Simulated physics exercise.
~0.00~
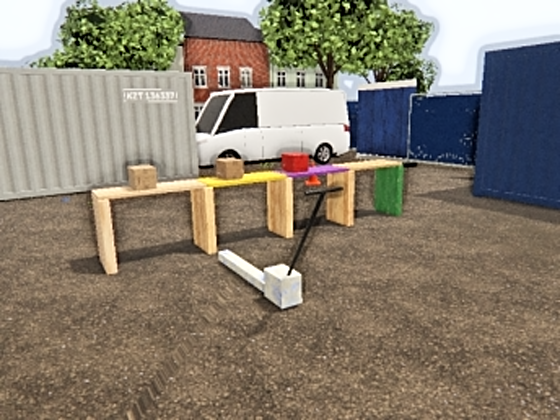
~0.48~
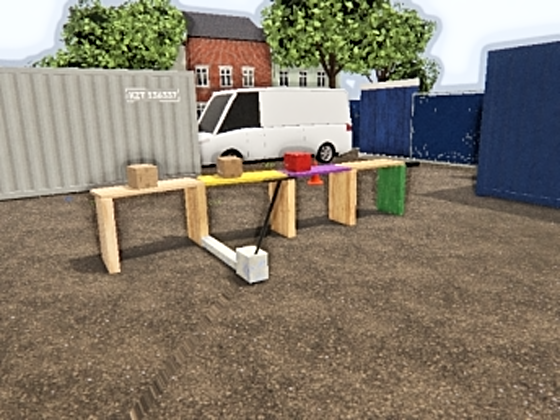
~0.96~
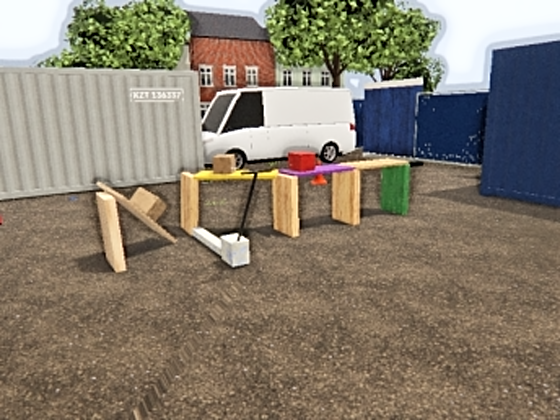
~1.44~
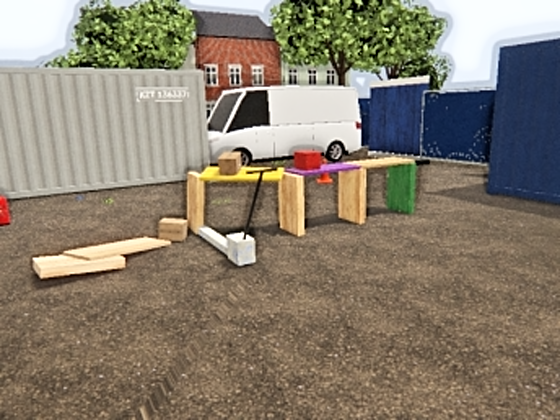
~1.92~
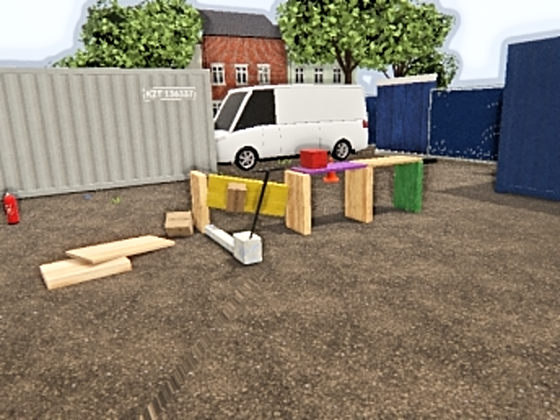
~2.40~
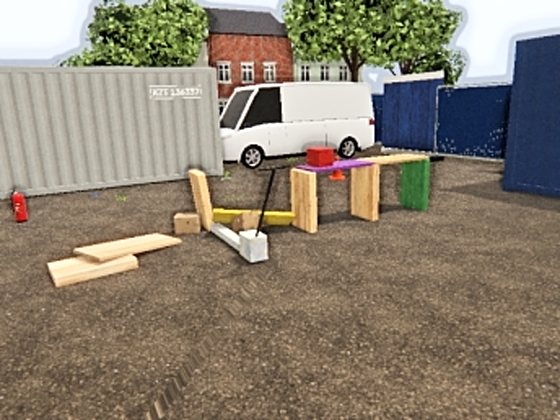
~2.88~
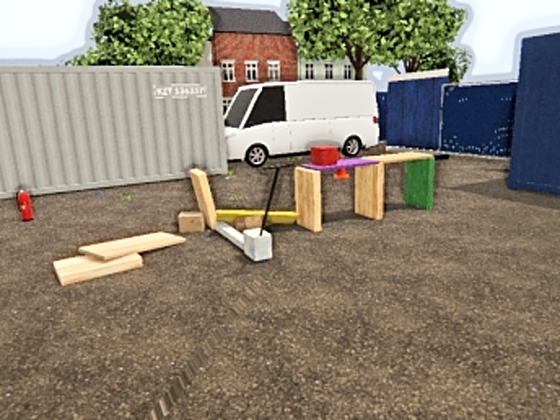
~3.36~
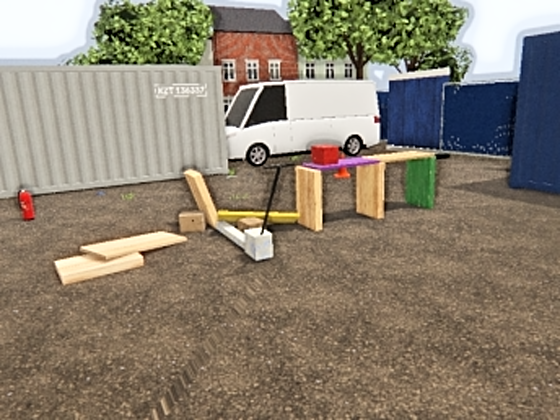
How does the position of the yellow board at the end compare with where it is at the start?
At the start the yellow board lies flat across the tops of the uprights with a box on it. By the end it has dropped down to ground level, behind the jack and to the left of the uprights that still stand.
